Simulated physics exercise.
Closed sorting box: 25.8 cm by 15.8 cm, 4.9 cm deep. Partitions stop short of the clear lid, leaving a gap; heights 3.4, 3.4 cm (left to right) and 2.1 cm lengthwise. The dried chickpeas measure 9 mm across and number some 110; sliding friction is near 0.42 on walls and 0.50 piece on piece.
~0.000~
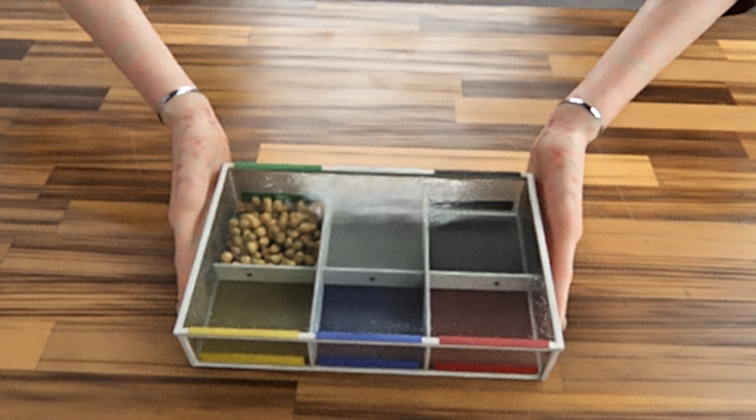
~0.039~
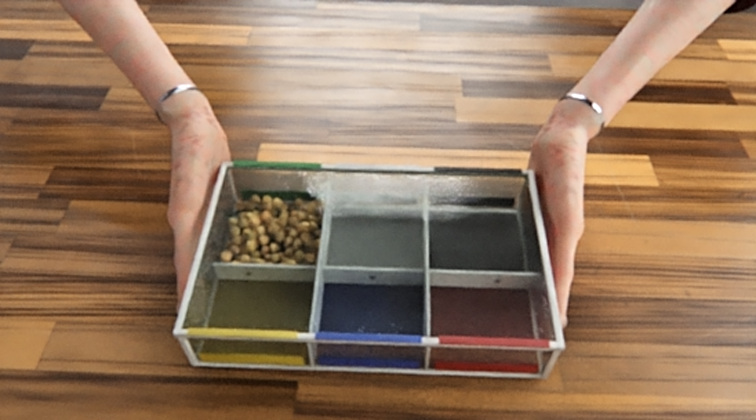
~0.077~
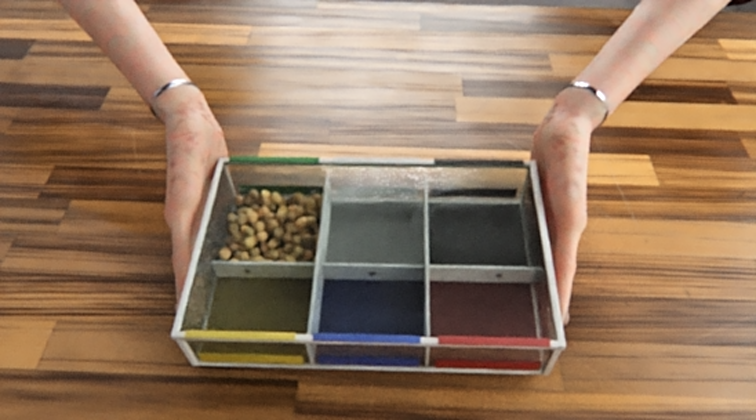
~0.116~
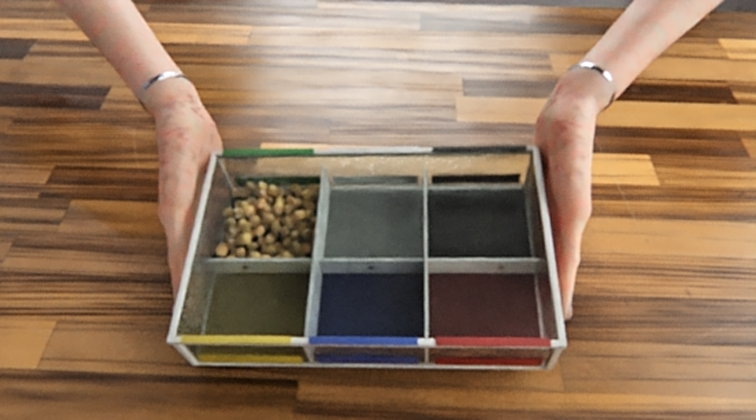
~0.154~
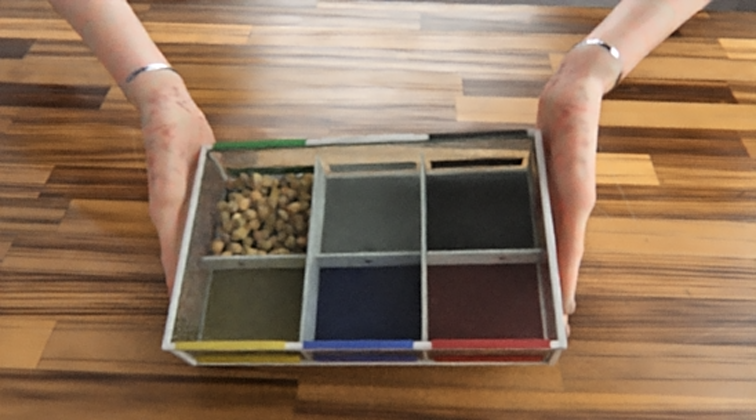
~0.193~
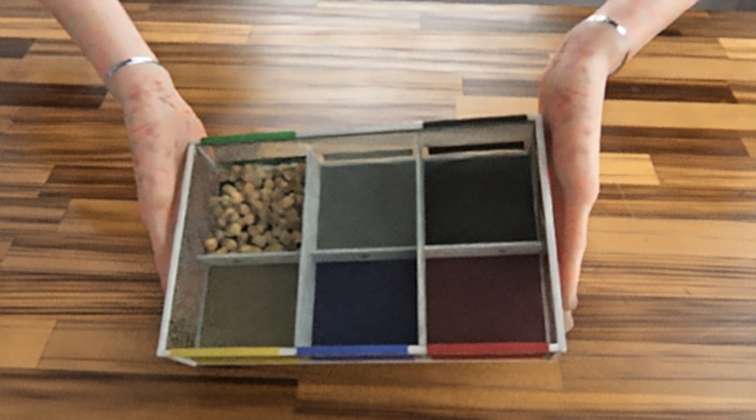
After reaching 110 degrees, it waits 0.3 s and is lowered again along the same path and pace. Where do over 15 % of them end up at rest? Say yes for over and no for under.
Red: No; blue: No; green: No; yellow: Yes; white: No; black: No.
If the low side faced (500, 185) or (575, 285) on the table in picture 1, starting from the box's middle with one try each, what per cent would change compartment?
About 20 and 40 per cent.
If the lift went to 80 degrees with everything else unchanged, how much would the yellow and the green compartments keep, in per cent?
Yellow: 60 per cent; green: 40 per cent.
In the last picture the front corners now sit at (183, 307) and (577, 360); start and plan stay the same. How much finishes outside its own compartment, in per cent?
I'd say close to 100 in a hundred.
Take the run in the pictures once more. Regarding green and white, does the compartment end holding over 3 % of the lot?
Checking green: It clears; checking white: It falls short.
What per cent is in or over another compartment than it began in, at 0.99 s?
Near 80 in a hundred.
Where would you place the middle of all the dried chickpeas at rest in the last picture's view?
(228, 323).
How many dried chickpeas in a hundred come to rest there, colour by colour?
Per cent by compartment - red 0, blue 0, green 10, yellow 90, white 0, black 0.
After 0.99 s, tilt 110 degrees; green 20 %, yellow 80 %.
After 1.52 s, tilt 59 degrees; green 15 %, yellow 85 %.
After 2.11 s, tilt 0 degrees; green 10 %, yellow 90 %.
By 2.6 s all is still; red 0 %, blue 0 %, green 10 %, yellow 90 %, white 0 %, black 0 %.
